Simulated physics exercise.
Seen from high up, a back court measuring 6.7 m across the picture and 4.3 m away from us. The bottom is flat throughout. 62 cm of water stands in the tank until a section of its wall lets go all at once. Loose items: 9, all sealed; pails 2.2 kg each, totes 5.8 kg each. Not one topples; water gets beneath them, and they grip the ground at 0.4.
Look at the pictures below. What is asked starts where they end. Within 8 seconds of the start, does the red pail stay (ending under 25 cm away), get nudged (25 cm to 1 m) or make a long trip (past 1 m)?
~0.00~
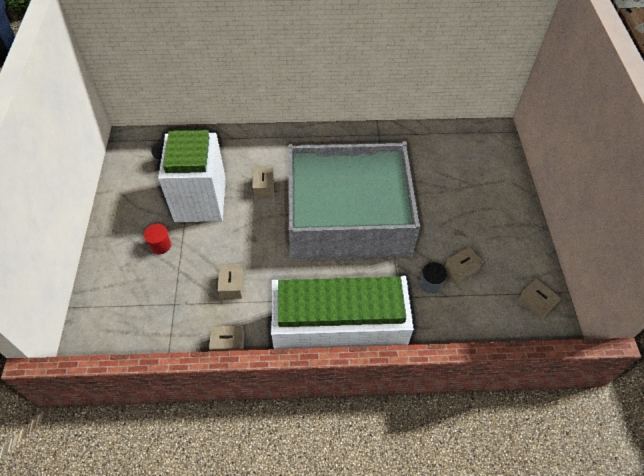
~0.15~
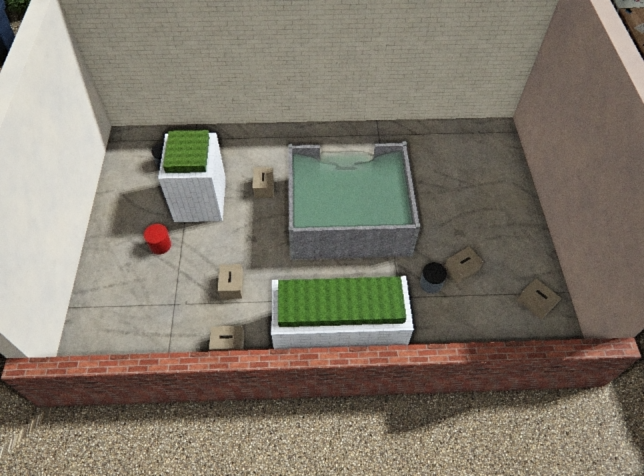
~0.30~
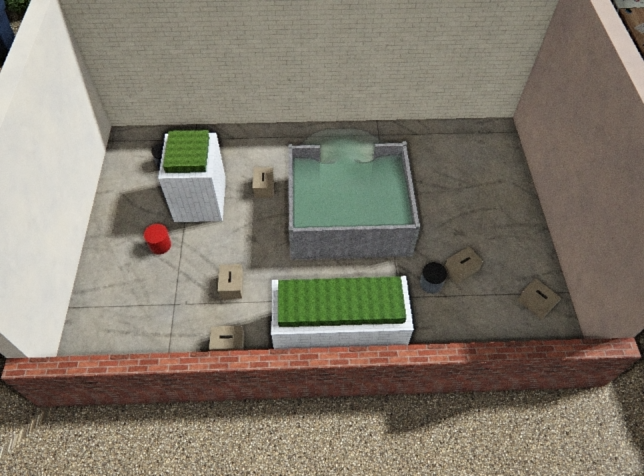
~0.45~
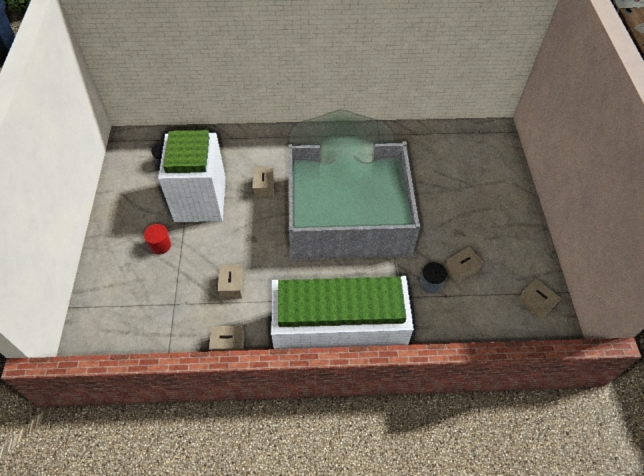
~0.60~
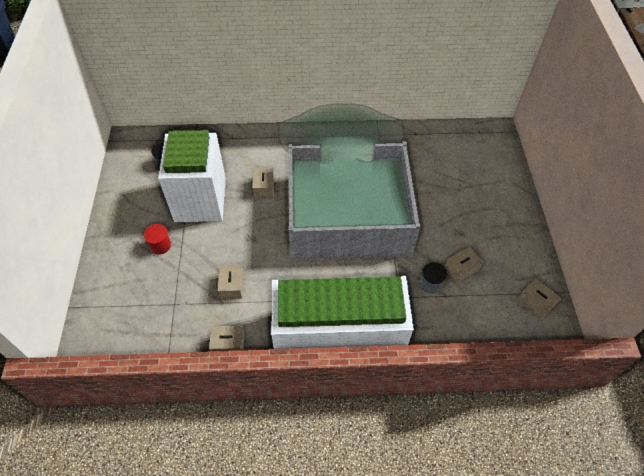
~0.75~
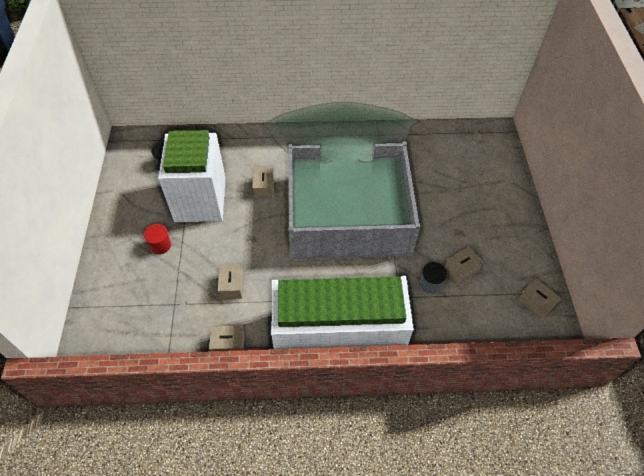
It gets nudged.
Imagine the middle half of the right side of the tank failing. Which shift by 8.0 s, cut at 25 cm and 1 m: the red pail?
Note: Red pail essentially stationary.
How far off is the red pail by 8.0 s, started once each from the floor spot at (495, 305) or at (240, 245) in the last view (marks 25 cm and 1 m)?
From the first spot it goes a long way, and from the second it does not really budge.
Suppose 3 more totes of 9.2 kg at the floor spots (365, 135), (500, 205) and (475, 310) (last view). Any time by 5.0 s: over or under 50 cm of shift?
In the order listed: Across the line; across the line; behind the line.
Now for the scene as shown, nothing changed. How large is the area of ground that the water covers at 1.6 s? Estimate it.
Near 9.0 m2 in all.
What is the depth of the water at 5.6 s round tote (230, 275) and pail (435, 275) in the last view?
Roughly 1 and 2 cm.
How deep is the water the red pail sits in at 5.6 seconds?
Roughly 2 cm deep.
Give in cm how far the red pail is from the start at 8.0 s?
Around 80 cm from where it started.
After 1.6 s the red pail is near (156, 234), 0.0 m from its start, aground; 0 afloat.
After 3.6 s the red pail is near (156, 234), 0.0 m from its start, aground; 1 afloat.
After 5.6 s the red pail is near (182, 242), 0.4 m from its start, aground; 3 afloat.
After 8.0 s the red pail is near (207, 242), 0.7 m from its start, aground; 6 afloat.
